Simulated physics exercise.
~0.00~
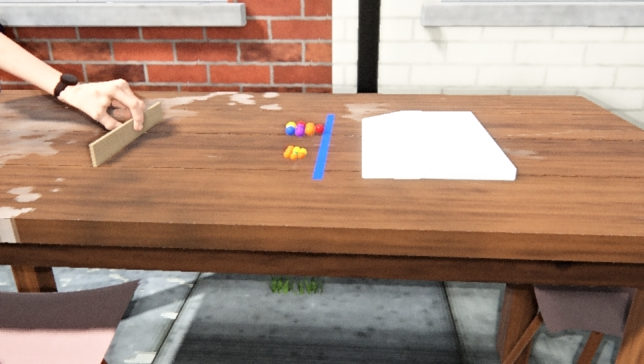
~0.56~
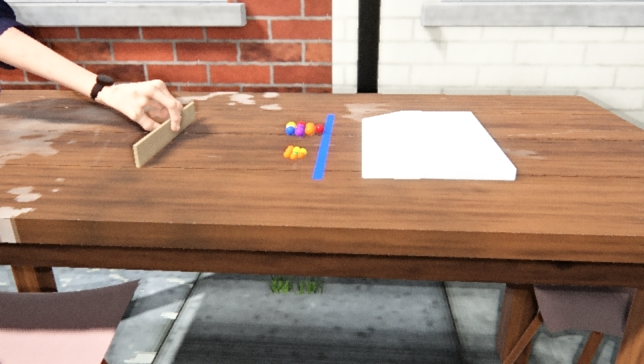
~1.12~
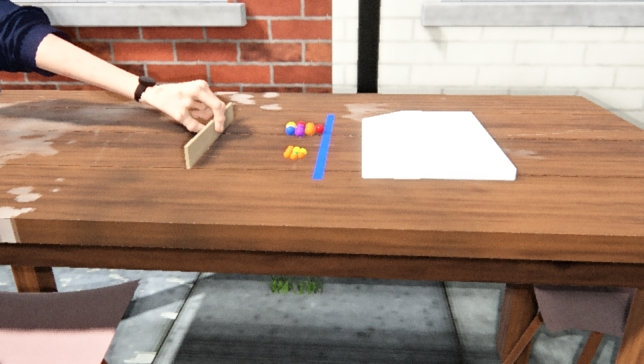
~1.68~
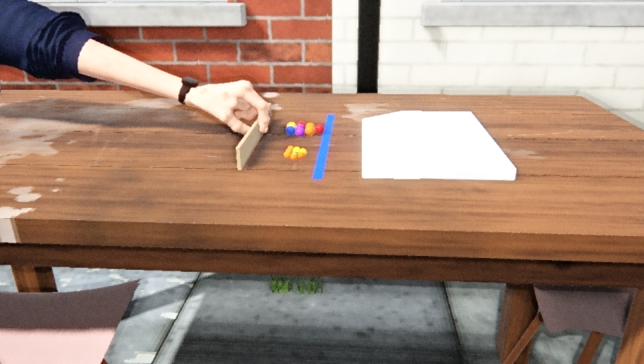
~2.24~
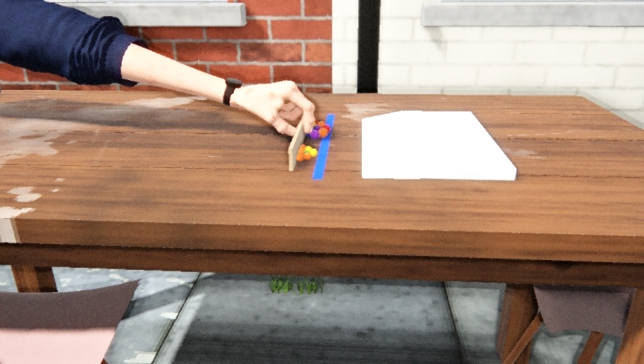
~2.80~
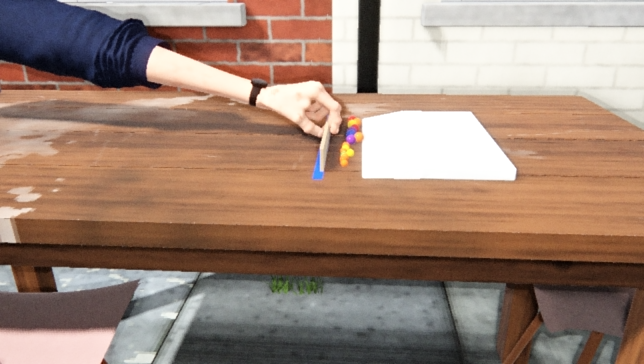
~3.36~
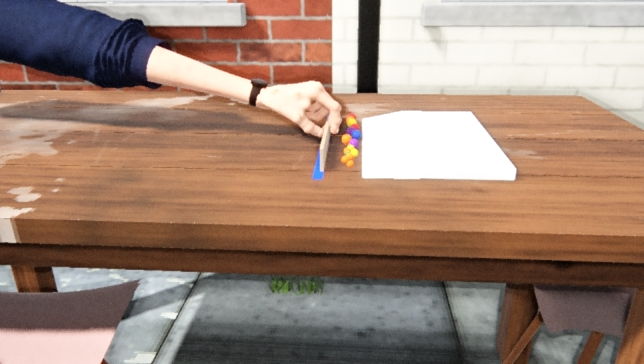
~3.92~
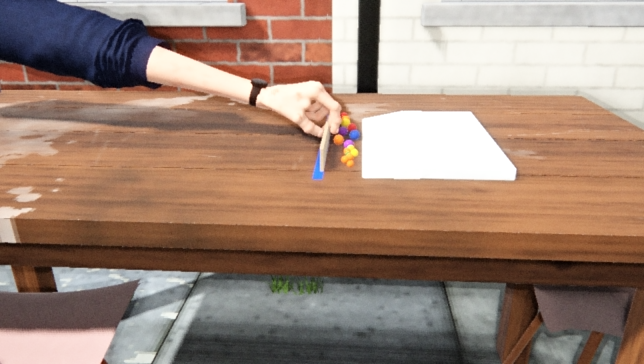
Hand sweeping a card rightward across a wooden table, pushing two clusters of colourful beads past blue tape, short of a white wedge.
